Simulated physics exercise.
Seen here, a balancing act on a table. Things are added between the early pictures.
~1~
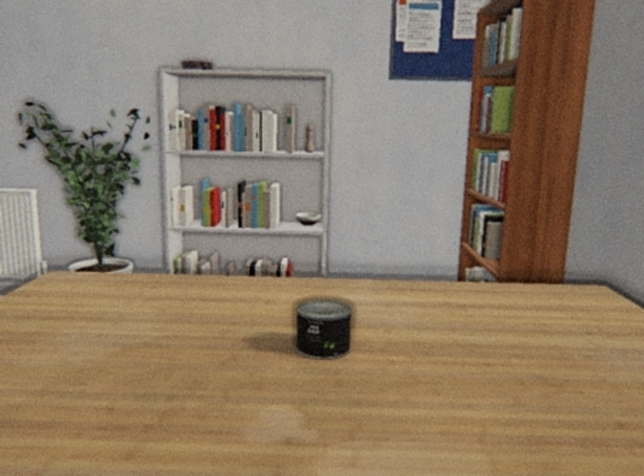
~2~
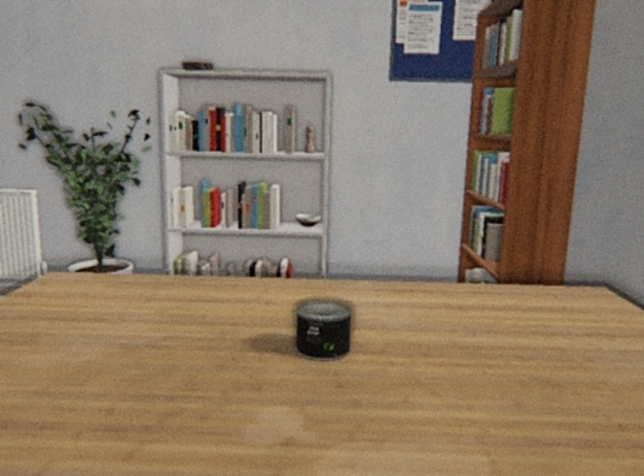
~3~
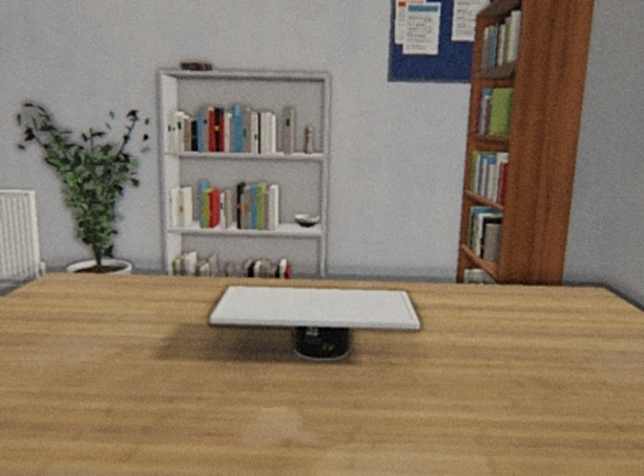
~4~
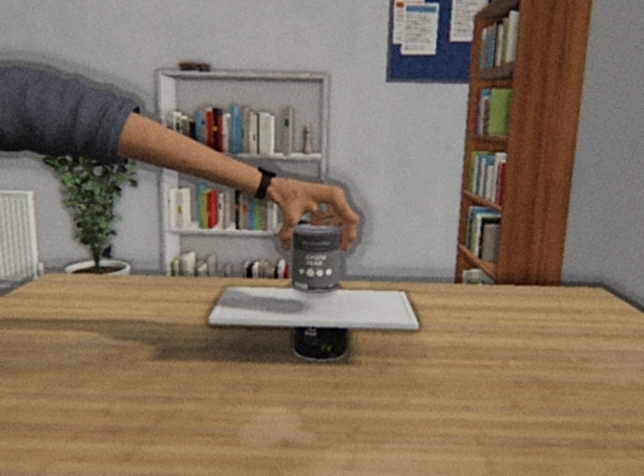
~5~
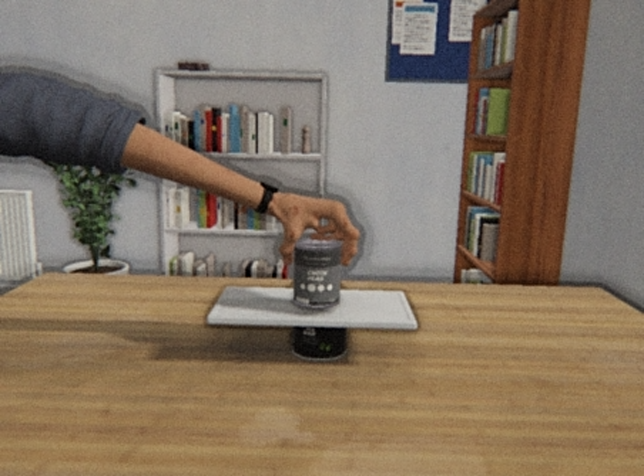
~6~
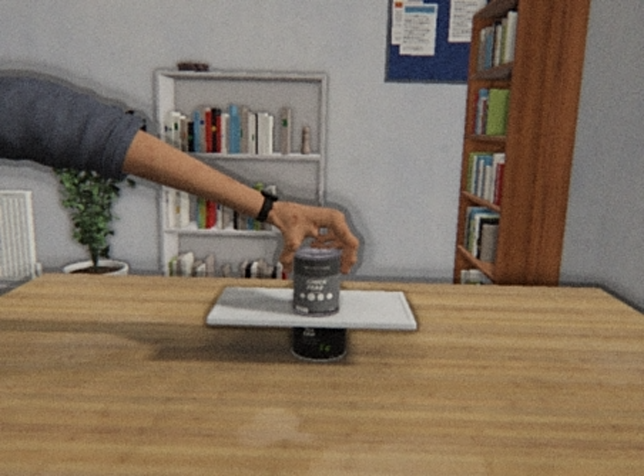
A small black tub sits on a light wooden table, seen from the front at a steady, slightly raised view, in a room with a potted plant, a white bookcase and a brown one behind. A flat white board then appears lying across the tub. An arm in a dark sleeve reaches in from the left, lowers a grey tin onto the board above the tub, and keeps hold of it.
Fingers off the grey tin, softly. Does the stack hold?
As it turns out, it stays up.
Then, 0.20 s later than the last frame, all is still.
Then, 0.50 s later than the last frame, grey tin resting near (317, 281).
When it is over, all 3 as before. End places, in pixels of the last picture, grey tin near (317, 281). The stack keeps its balance.
